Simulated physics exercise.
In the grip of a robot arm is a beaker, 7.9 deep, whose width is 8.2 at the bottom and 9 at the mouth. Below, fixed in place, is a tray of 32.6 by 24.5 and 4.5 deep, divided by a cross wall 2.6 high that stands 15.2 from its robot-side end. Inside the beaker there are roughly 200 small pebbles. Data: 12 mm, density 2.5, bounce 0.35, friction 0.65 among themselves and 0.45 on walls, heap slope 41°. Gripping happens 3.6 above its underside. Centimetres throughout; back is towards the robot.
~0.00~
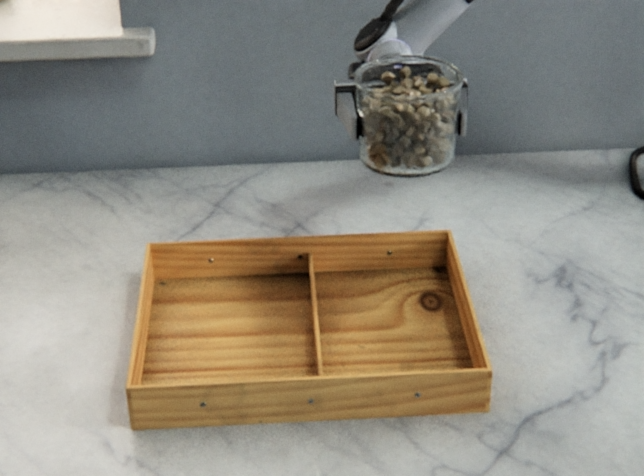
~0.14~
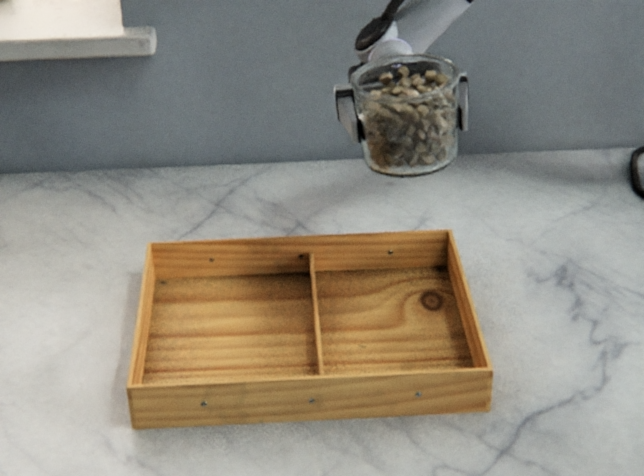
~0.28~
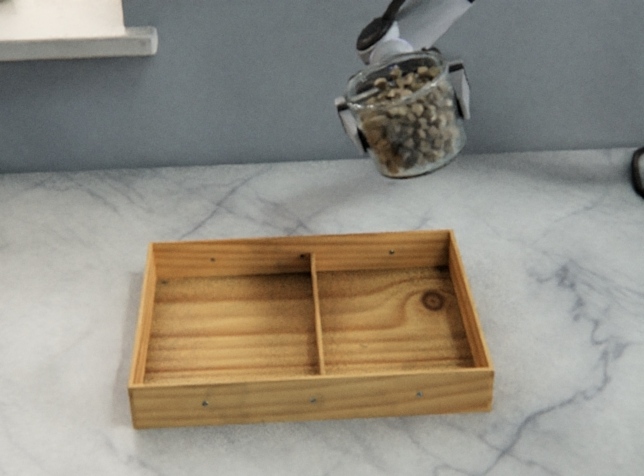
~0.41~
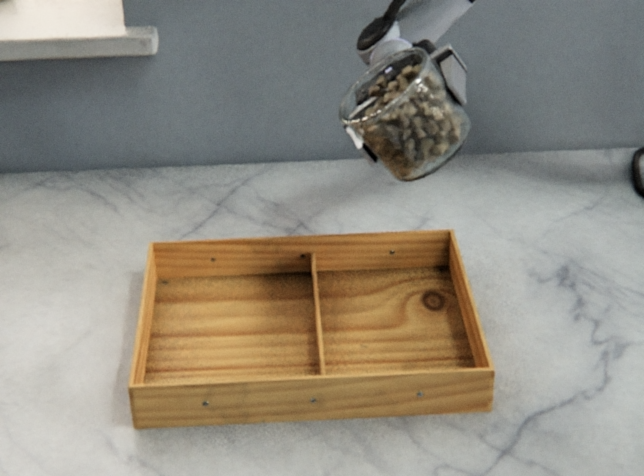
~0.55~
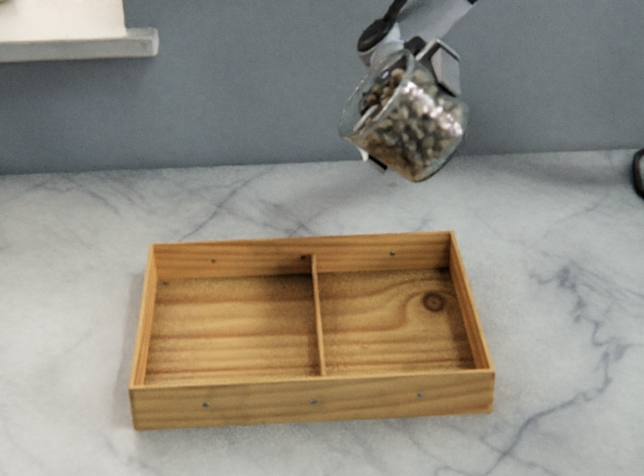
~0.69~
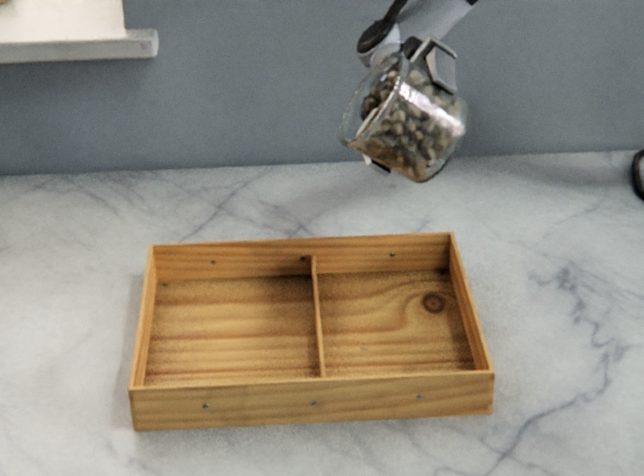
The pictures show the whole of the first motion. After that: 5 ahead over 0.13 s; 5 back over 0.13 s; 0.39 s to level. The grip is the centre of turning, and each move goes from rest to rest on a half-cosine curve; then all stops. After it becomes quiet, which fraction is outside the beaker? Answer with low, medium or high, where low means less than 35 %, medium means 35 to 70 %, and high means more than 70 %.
Low.
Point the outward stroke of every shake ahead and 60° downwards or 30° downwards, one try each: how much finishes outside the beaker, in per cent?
First try some 0 %, second try some 5 %.
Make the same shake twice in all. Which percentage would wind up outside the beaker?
It would then be around 25 per cent.
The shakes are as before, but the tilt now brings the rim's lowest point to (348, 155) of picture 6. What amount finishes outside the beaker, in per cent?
Result: Approximately 40 %.
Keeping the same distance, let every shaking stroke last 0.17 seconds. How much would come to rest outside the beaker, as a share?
In that case about 10 in a hundred.
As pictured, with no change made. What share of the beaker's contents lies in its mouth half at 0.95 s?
About 45 percent.
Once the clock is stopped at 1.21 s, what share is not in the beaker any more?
20 %.
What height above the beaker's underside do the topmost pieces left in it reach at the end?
Top of the fill: Near 8.5 cm.
By 0.95 s, tilted 54° forward, highest piece 27 above the table; 168 in the beaker, 33 in flight or on a rim.
By 1.21 s, tilted 14° forward, highest piece 28 above the table; 162 in the beaker, 30 in the far-side part, 8 in the robot-side part, 1 in flight or on a rim.
By 1.54 s, level, highest piece 29 above the table; 162 in the beaker, 31 in the far-side part, 8 in the robot-side part.
By 2.59 s, level, highest piece 29 above the table; 162 in the beaker, 31 in the far-side part, 8 in the robot-side part.
Final count, 162 in the beaker, 31 in the far-side part, 8 in the robot-side part. That is 19 % outside the beaker.
